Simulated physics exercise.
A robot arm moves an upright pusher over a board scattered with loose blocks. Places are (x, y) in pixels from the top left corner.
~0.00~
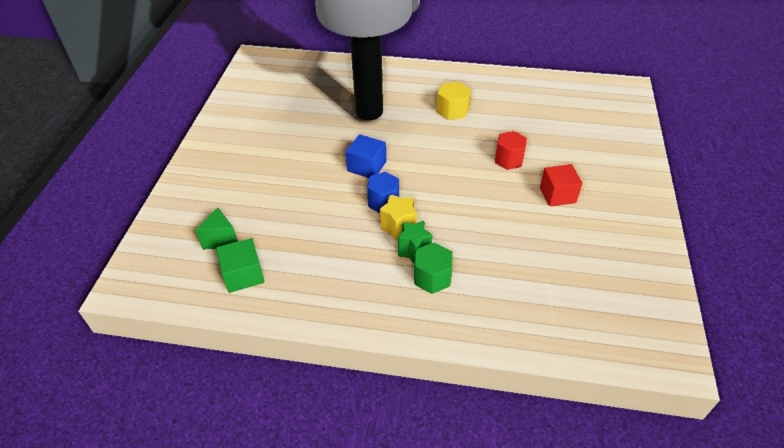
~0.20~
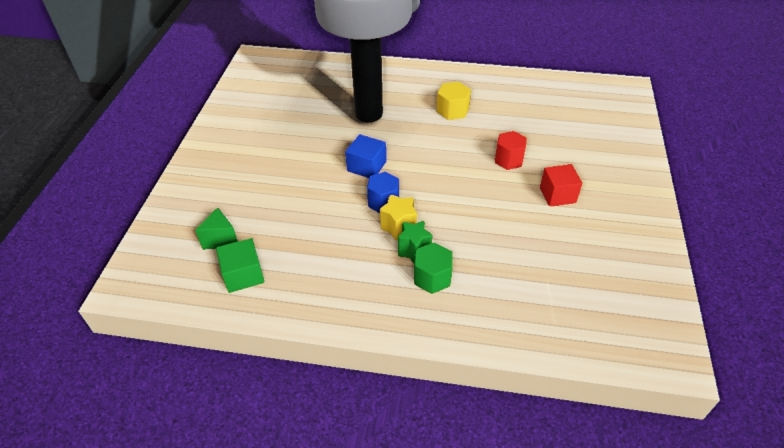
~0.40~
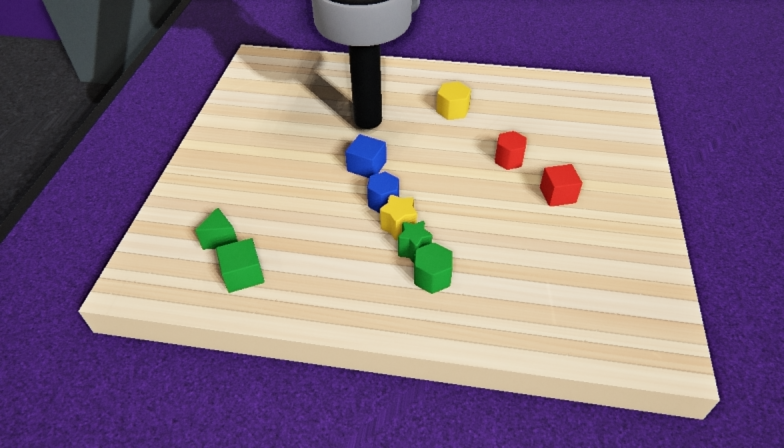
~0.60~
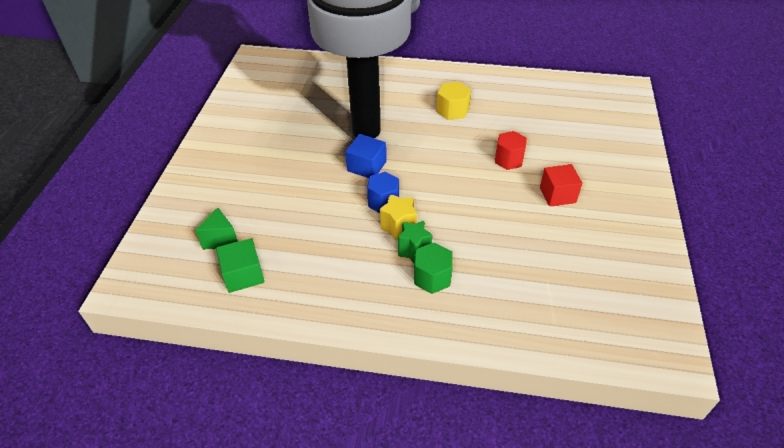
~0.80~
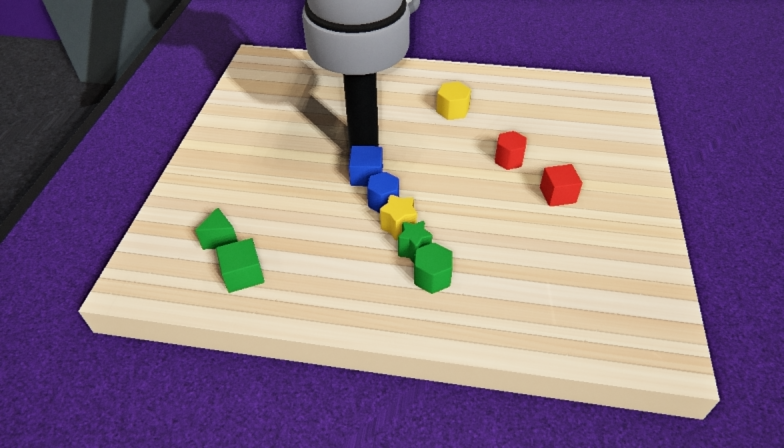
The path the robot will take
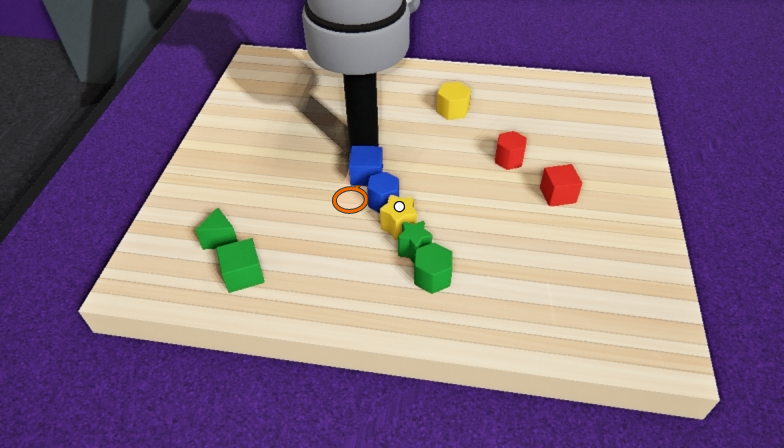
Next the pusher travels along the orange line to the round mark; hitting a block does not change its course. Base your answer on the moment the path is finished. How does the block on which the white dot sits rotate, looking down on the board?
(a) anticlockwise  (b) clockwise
Answer: B.
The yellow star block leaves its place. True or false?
That statement is accurate.
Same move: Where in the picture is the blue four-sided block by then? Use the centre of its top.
Located at (373, 198).
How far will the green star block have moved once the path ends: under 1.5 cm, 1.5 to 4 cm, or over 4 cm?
The green star block moves 1.5-4 cm.
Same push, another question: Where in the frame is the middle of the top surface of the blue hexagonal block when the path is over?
I'd place it at (407, 201), taking the centre of its top.
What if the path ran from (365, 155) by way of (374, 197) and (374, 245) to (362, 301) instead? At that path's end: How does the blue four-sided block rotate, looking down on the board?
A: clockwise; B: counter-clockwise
B - counter-clockwise.
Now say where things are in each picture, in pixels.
The first picture shows lower end of the pusher (369, 113), tops of blocks, blue four-sided block (366, 146), blue hexagonal block (383, 182), yellow star block (399, 207), green star block (415, 231).
The second picture shows pusher (369, 115), blocks as before.
The third picture shows pusher (368, 122), blocks as before.
The fourth picture shows pusher (367, 132), blocks as before.
The fifth picture shows pusher (364, 148), blue four-sided block (366, 156), blue hexagonal block (383, 182), yellow star block (399, 207), green star block (415, 231).
The drawn path runs from (365, 155) via (362, 177), ending at (350, 200); the dot is on the yellow star block.
What follows on the original path. Halfway along, pusher (361, 171); blue four-sided block (371, 179), turned 30° anticlockwise; blue hexagonal block (394, 195); yellow star block (406, 219), turned 20° clockwise; green star block (416, 241).
At the end, pusher (350, 193); blue four-sided block (373, 198), turned 65° anticlockwise; blue hexagonal block (407, 201), turned 40° anticlockwise; yellow star block (420, 222), turned 45° clockwise; green star block (418, 246), turned 15° clockwise.
